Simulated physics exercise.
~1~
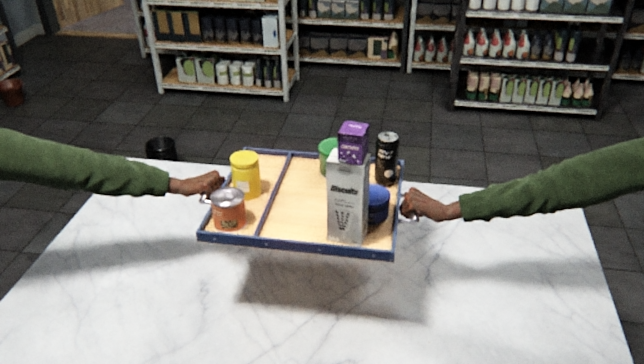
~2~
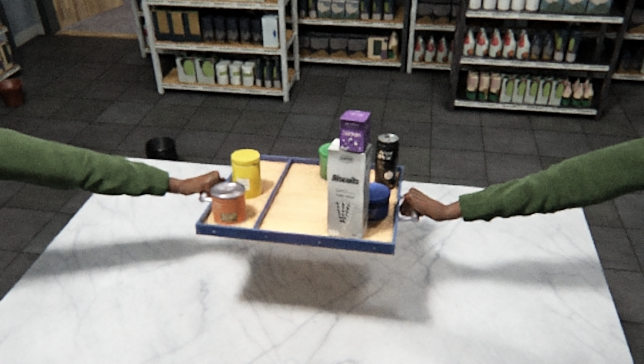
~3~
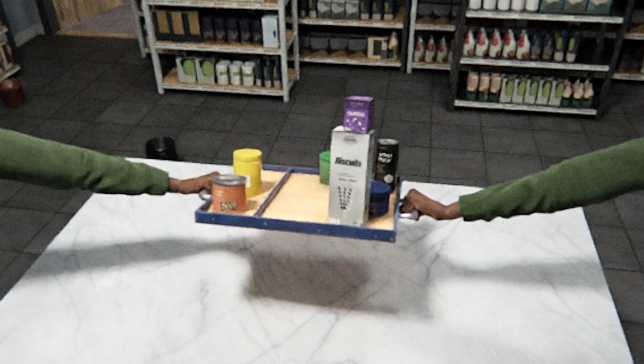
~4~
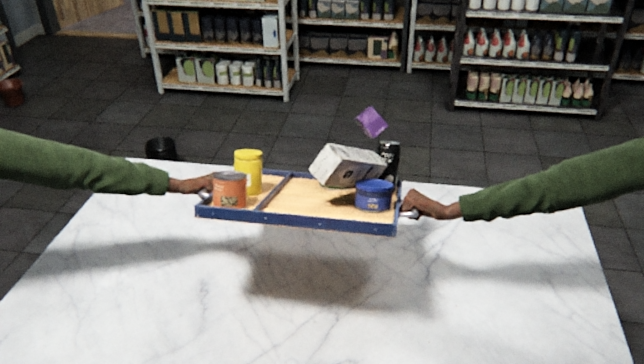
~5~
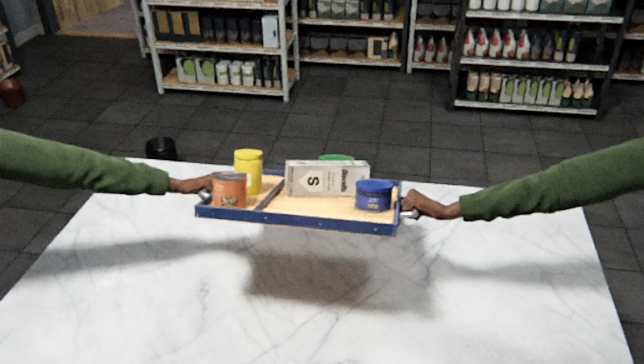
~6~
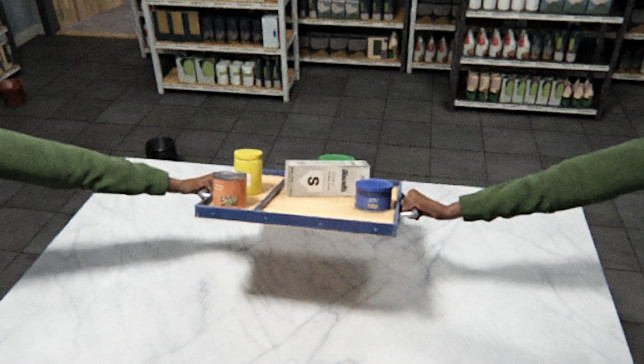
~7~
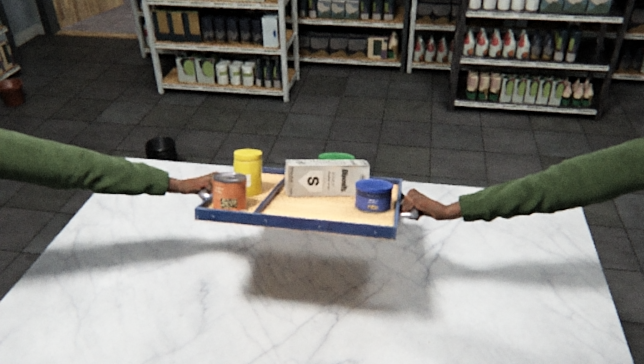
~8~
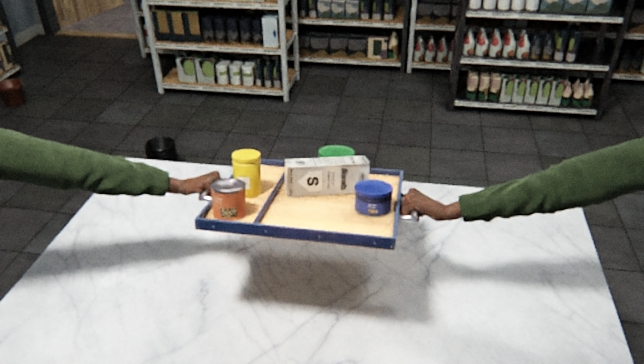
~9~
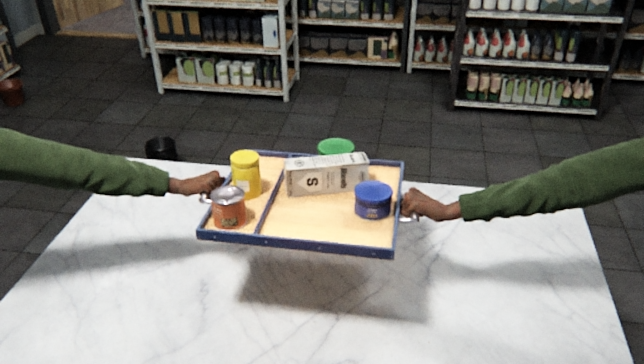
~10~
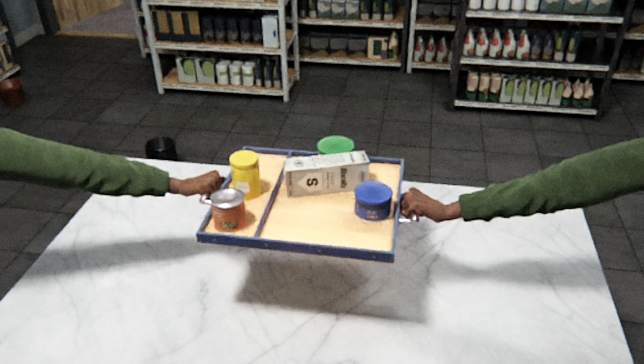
Two hands tip a tray away, toppling the white packet and losing two items, then level it.
